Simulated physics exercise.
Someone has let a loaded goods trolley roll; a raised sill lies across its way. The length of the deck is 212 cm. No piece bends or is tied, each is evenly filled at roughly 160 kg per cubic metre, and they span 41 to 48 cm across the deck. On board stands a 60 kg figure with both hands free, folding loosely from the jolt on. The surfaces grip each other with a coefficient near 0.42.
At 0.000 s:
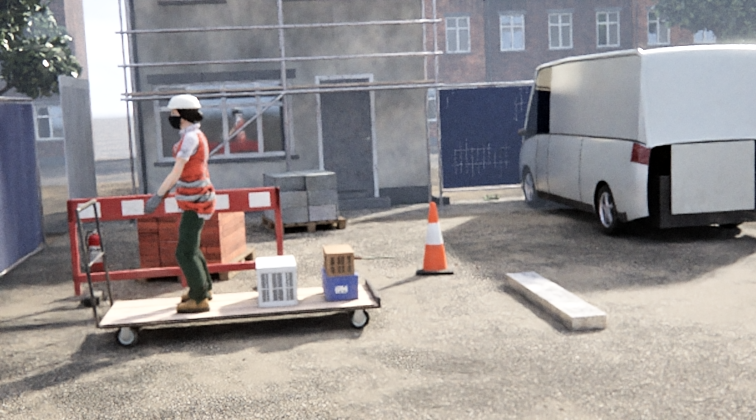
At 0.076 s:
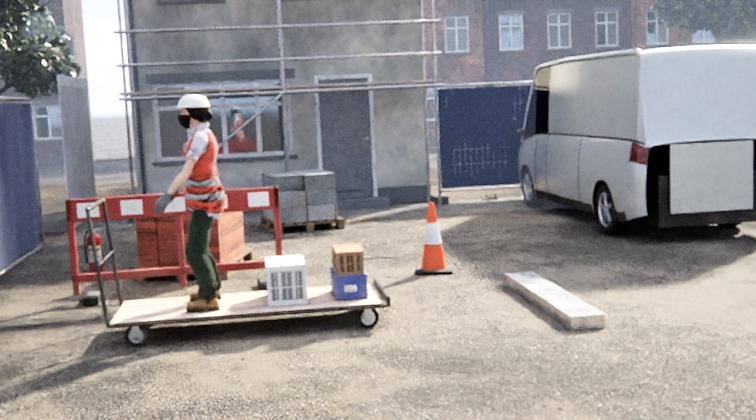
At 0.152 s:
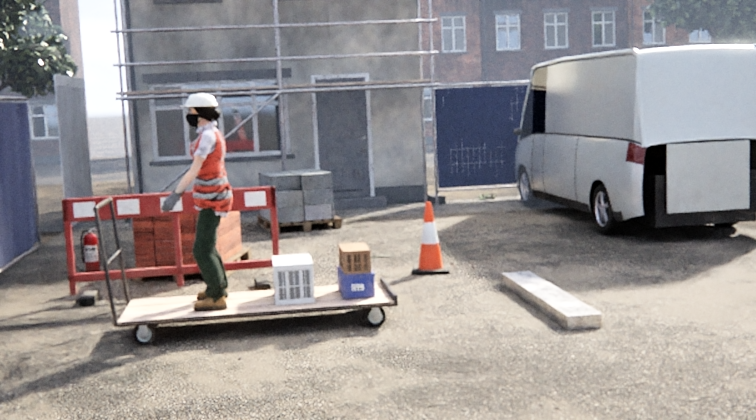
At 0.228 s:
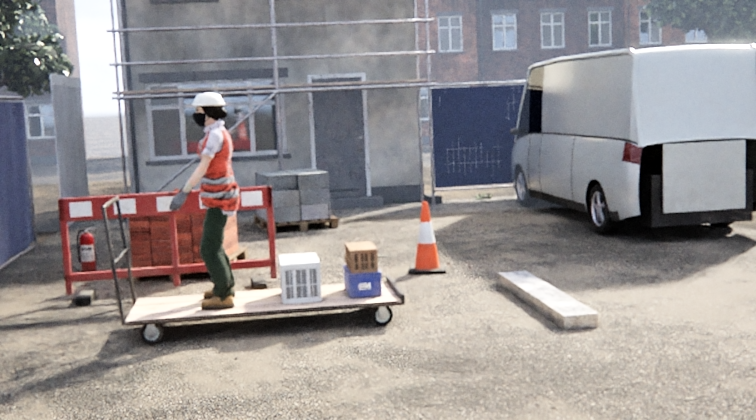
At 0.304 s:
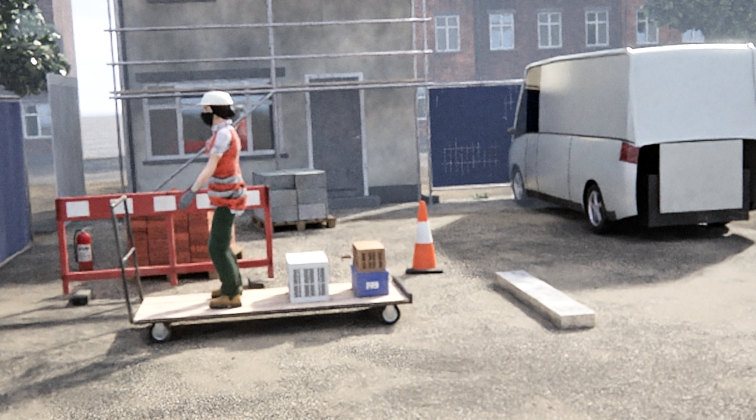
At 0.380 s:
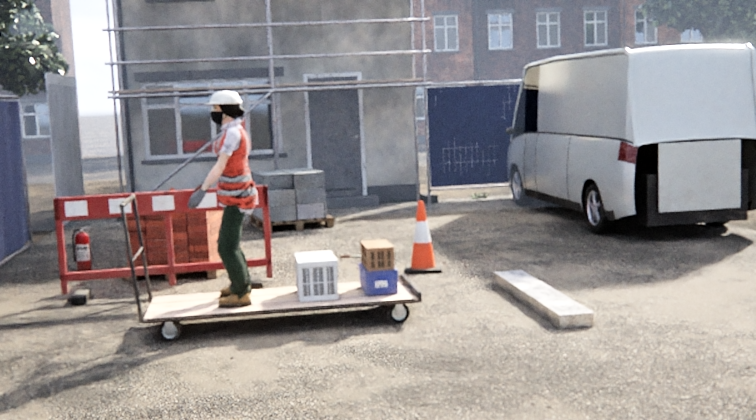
Flatbed trolley carrying a standing worker in a white helmet and orange vest, with crates, rolling slowly right across a yard.
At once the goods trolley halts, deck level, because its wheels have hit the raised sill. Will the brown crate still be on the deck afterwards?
Yes.
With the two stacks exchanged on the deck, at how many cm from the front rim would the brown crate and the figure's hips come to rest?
Swapped: Brown 50 cm behind; hips 90 cm behind.
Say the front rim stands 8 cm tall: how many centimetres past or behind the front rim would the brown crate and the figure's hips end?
Rest positions from the front rim: Brown 10 cm behind; hips 90 cm behind.
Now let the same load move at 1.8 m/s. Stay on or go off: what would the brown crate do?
Brown: Lost.
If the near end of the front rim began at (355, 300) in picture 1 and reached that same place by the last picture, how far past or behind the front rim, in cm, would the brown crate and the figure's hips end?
Rest positions: Brown 70 cm past rim; hips 90 cm behind rim.
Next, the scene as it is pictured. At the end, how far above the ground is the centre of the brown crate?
Its centre ends some 50 cm up.
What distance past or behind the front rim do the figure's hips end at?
Some 90 cm behind it.
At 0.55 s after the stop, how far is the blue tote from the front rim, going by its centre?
Around 15 cm short of the front rim.
After 1.33 s the deck stops.
After 1.58 s the brown crate is 12 cm behind the rim, tilted 0°, near (519, 245) in the last picture's view.
After 1.88 s the brown crate is 11 cm behind the rim, tilted 5°, near (520, 244) in the last picture's view.
After 2.33 s the brown crate is 8 cm behind the rim, tilted 5°, near (523, 245) in the last picture's view.
When all is still (3.9 s), nothing is past the rim; behind it, white crate, brown crate, blue tote and the figure's hips.
